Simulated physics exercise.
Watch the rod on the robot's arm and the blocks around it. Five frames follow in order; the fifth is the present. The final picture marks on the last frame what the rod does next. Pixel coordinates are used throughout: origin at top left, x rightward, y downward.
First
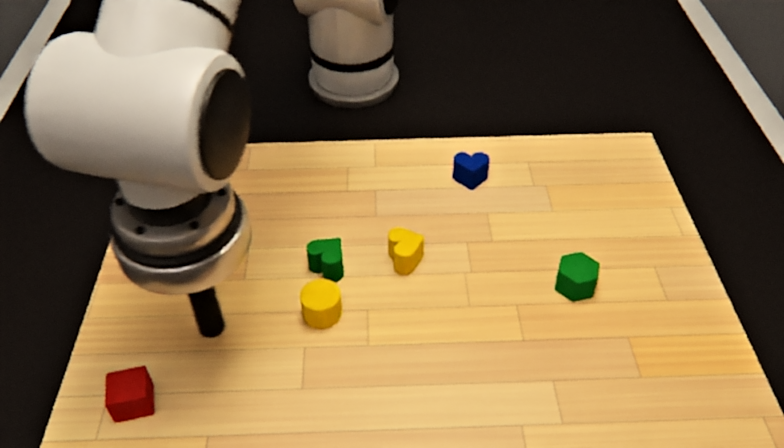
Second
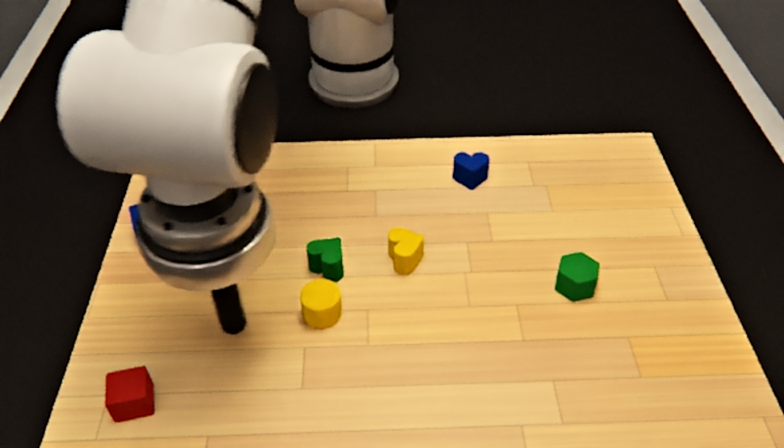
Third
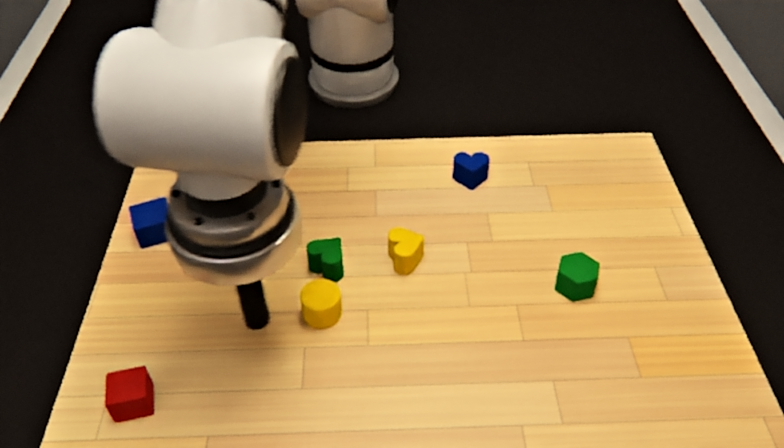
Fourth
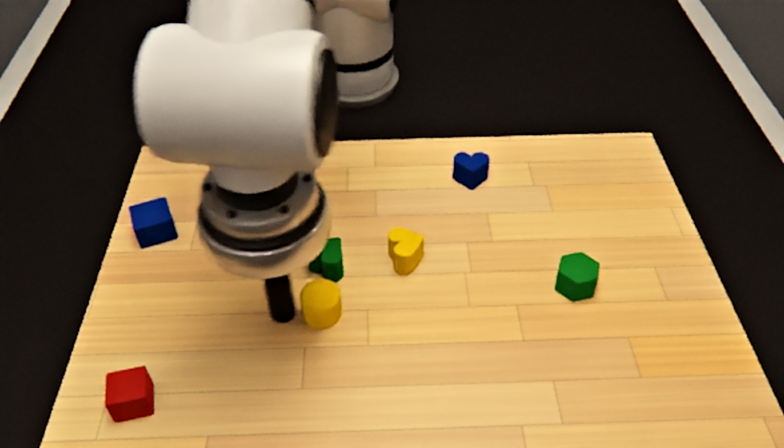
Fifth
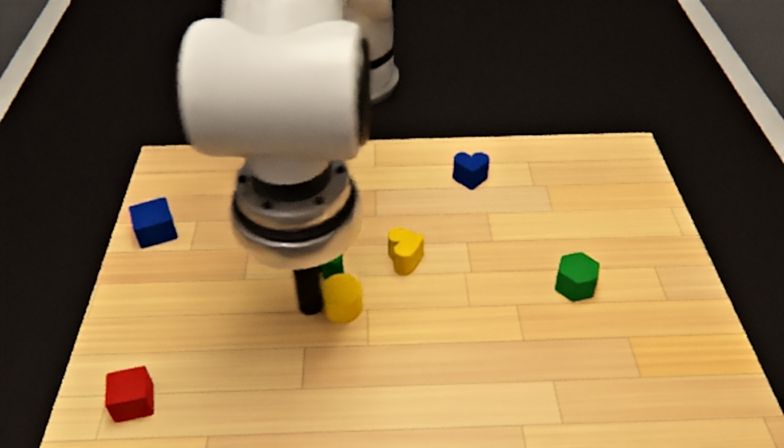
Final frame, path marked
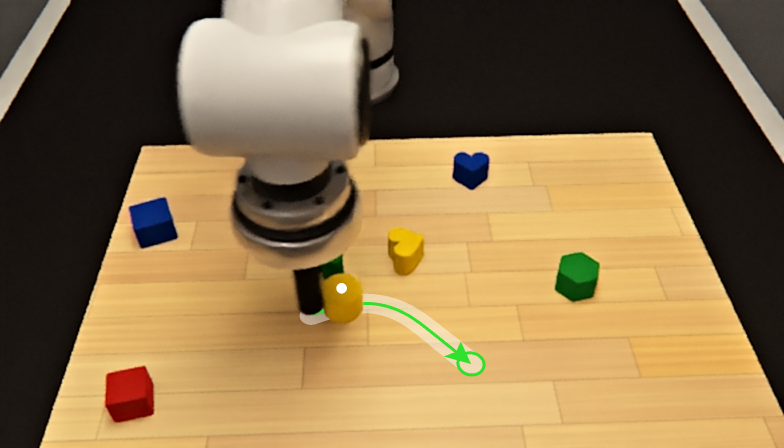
On a wooden tabletop, a white robot arm moving its black rod rightward past a red block and nudging a yellow round block slightly right.
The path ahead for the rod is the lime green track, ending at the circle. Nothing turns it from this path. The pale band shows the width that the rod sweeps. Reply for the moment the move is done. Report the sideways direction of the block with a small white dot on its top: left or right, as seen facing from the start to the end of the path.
Off to the left side.
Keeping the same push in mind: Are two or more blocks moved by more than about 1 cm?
Answer: No.
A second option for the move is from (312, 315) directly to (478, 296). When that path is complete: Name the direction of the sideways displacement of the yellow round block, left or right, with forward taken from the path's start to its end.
So, looking from the first point of the path to the last, the yellow round block moves leftwards.
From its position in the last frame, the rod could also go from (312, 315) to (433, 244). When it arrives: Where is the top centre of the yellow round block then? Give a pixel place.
Its top middle: (401, 274).
The line goes from (312, 315) via (371, 304) and (424, 326), ending at (471, 364); the dot is on the yellow round block.
What follows on the original path. One third of the way, rod (371, 295); yellow round block (401, 276).
Two thirds of the way, rod (425, 318); yellow round block (425, 275).
At the end, rod (472, 355); green heart-shaped block unmoved; yellow round block (425, 275).
